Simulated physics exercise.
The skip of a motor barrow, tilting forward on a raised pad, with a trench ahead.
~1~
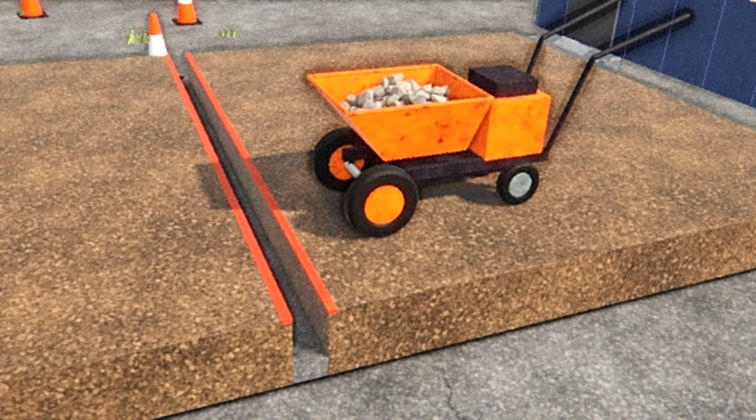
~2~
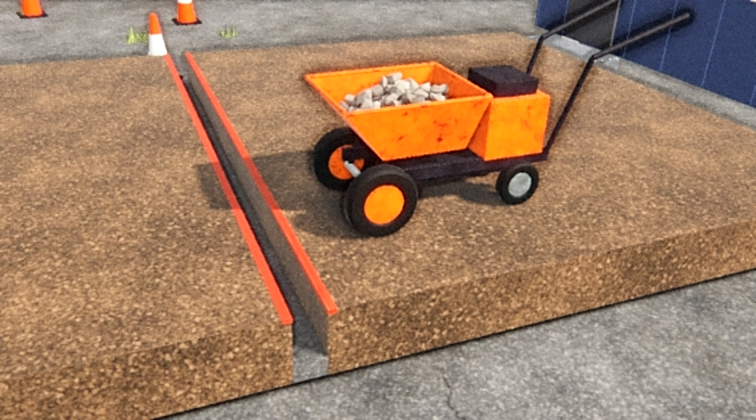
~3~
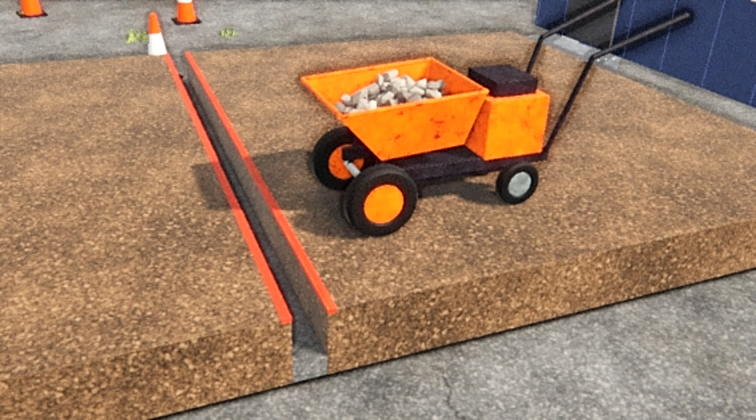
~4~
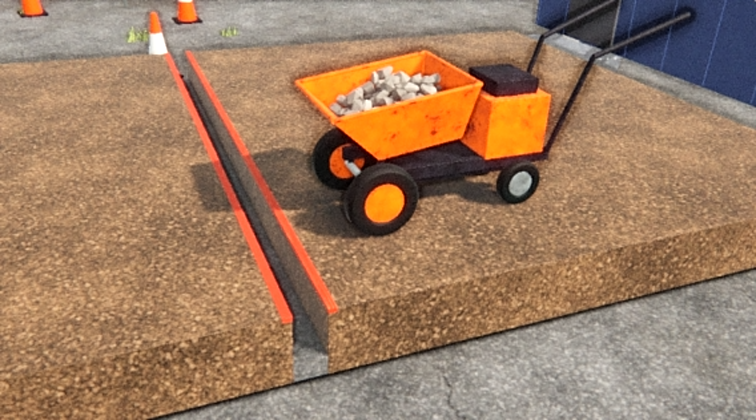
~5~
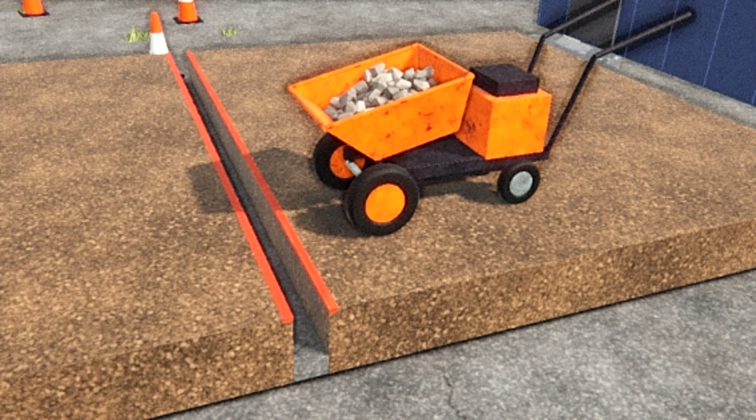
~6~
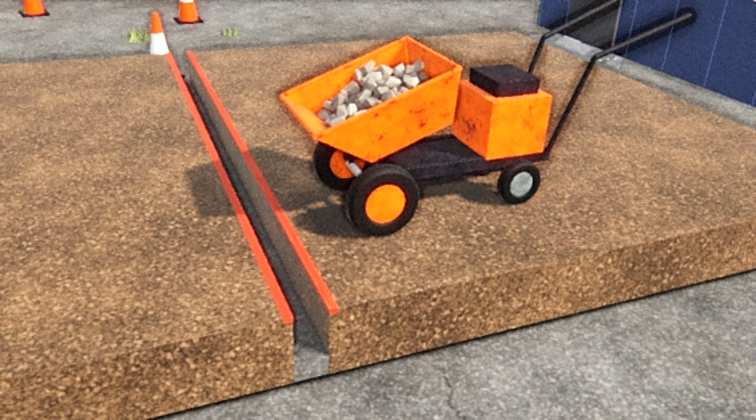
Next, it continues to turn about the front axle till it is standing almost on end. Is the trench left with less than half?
Result: Mostly out.
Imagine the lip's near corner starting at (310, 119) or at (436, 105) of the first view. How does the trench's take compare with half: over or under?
The first place leaves the lesser portion between the edges, the second place the lesser portion.
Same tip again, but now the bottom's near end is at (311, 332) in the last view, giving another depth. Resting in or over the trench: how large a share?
Estimated share: Approx. 30 %.
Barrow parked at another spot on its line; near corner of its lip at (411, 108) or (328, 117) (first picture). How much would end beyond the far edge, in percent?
Roughly 10 per cent at the first spot and 80 per cent at the second.
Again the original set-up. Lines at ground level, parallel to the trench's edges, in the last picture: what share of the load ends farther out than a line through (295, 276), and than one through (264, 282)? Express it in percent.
I reckon some 70 per cent and some 50 per cent.
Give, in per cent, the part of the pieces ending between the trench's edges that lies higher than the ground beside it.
About 5 %.
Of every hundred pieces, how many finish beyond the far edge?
I'd put it at some 55 per cent of the load.
Soon, skip tipped steeply; all in the skip.
A while on, skip tipped right over; most in the skip; a small part in or heaped over the trench; a small part beyond it.
Towards the end, skip tipped right over; about a quarter in the skip; a small part in or heaped over the trench; about half beyond it.
Finally, skip tipped right over; a small part in the skip; about a third in or heaped over the trench; about half beyond it.
